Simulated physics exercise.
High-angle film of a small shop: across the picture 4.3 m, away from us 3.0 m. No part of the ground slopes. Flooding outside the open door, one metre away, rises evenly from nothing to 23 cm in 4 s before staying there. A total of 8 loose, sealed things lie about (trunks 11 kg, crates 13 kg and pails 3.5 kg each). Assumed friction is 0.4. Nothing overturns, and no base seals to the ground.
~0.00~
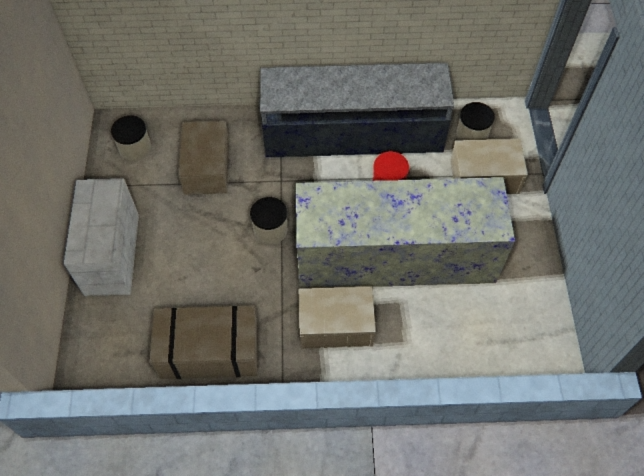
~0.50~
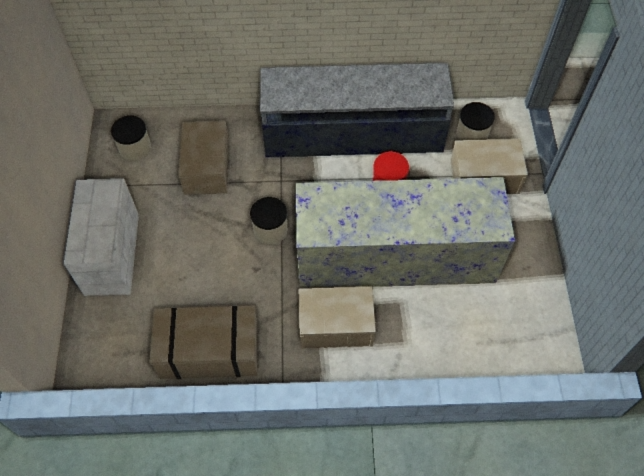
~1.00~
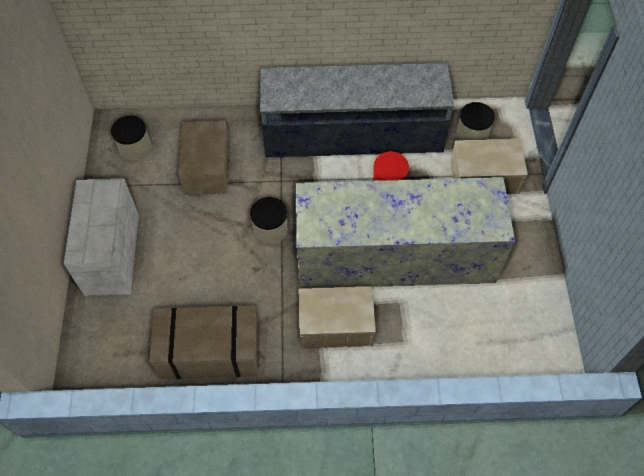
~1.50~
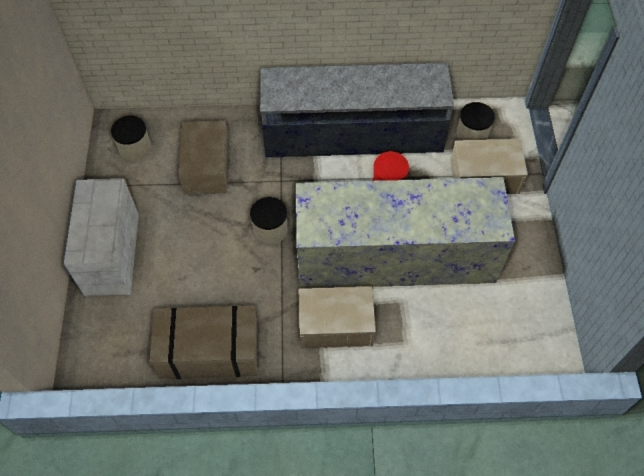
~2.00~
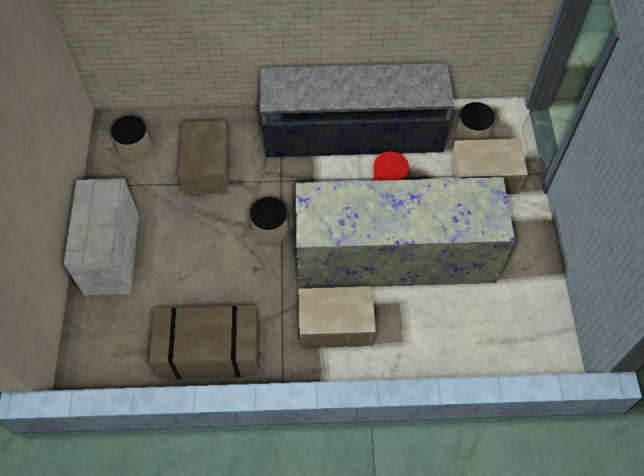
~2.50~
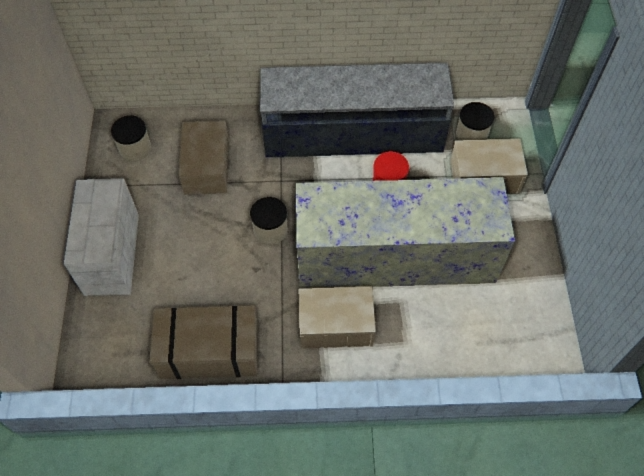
A long speckled counter, crates and dark-topped pails stayed still in a small walled shop, while murky green water covered the grey ground outside and then showed farther down the doorway at right.
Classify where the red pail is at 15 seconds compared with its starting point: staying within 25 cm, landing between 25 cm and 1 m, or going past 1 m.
The red pail goes past 1 m.
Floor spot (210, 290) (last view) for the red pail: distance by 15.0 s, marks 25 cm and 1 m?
Answer: It covers a big distance.
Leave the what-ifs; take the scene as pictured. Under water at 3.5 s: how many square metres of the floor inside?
I'd put it close to 2.0 m2.
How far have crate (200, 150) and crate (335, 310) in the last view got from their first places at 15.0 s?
Respectively 30 and 100 centimetres.
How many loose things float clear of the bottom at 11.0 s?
At that instant the tally stands at 8.
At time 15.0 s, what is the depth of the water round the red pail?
About 9 cm.
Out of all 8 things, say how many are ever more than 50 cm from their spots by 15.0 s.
That comes to 7.
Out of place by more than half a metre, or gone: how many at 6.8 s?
I make it 4 by then.
After 3.5 s the red pail is near (391, 166), 0.0 m from its start, aground; 1 afloat.
After 6.8 s the red pail is near (147, 211), 2.2 m from its start, afloat; 4 afloat.
After 11.0 s the red pail is near (244, 271), 1.6 m from its start, afloat; 8 afloat.
After 15.0 s the red pail is near (291, 323), 1.8 m from its start, afloat; 8 afloat.
